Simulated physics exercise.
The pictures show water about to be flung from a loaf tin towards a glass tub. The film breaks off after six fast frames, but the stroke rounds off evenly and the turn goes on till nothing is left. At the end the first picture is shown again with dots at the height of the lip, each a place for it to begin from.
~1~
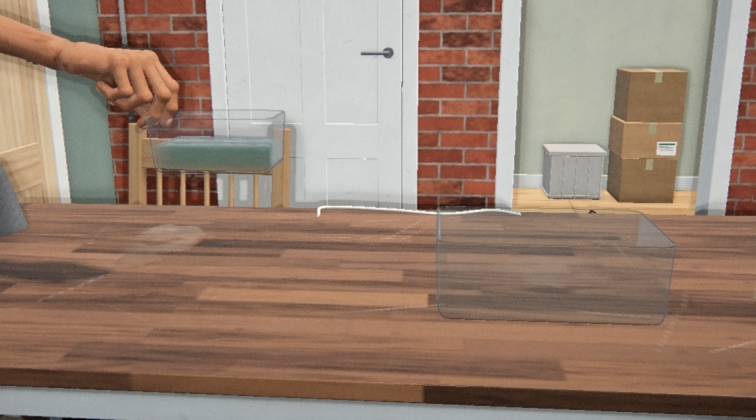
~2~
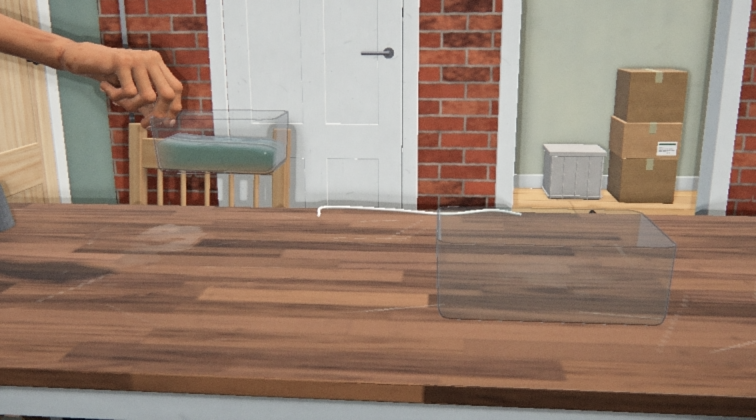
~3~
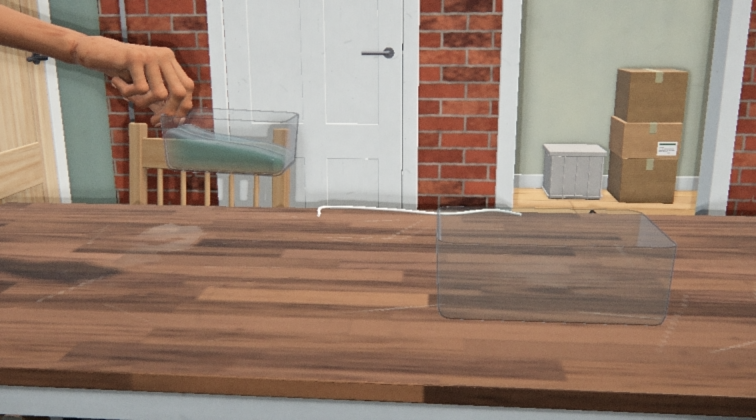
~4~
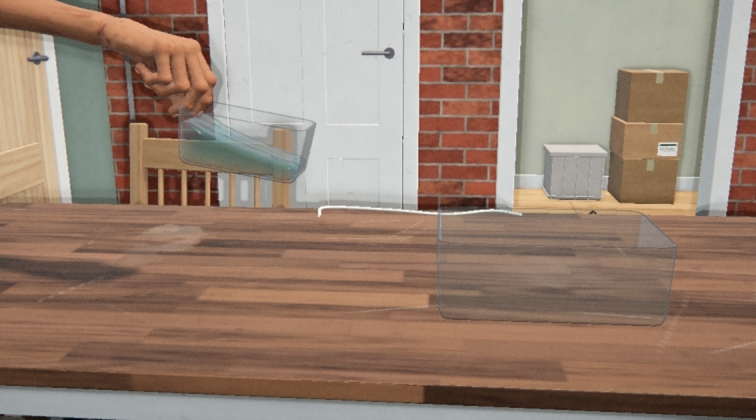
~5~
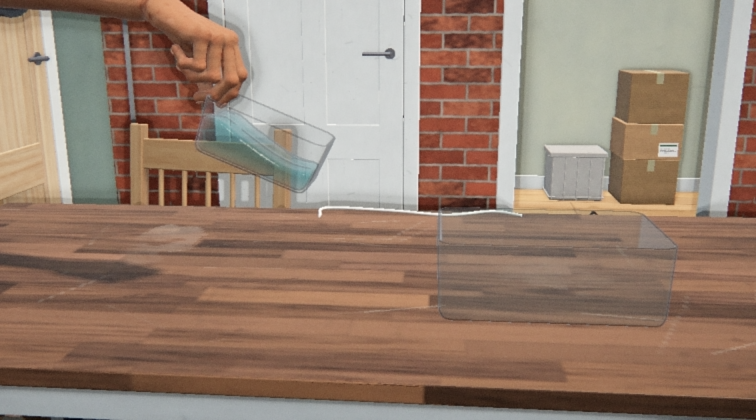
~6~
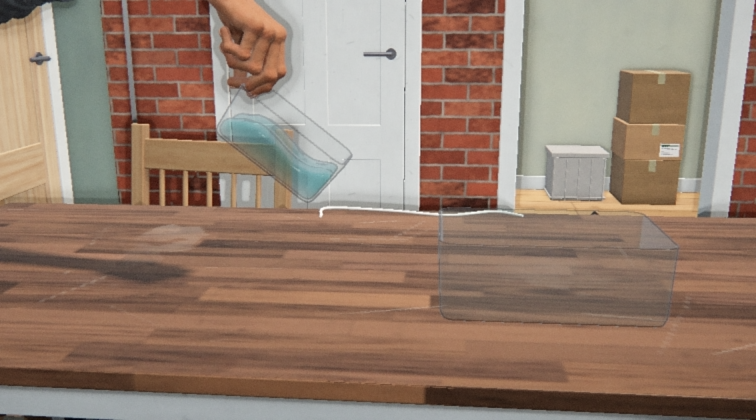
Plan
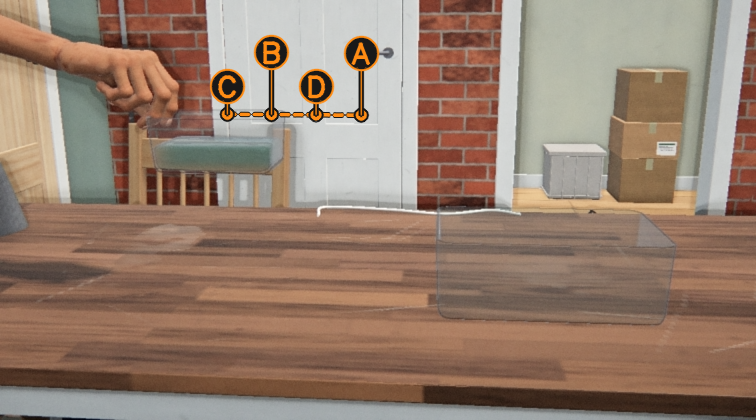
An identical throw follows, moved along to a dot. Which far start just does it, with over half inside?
Go for D.
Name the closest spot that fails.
B.
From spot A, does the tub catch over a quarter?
Yes, it does.
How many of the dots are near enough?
Two of them.
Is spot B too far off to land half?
Yes.
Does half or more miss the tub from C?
Yes, that goes wrong.
On the marked copy, A at (361, 115); B at (271, 114); C at (227, 114); D at (316, 114).
With A, about 83 % lands in the tub, 10 % falls short and 8 % goes beside or beyond.
With B, about 24 % lands in the tub, 70 % falls short and 6 % goes beside or beyond.
With C, about 0 % lands in the tub, 97 % falls short and 3 % goes beside or beyond.
With D, about 70 % lands in the tub, 25 % falls short and 5 % goes beside or beyond.
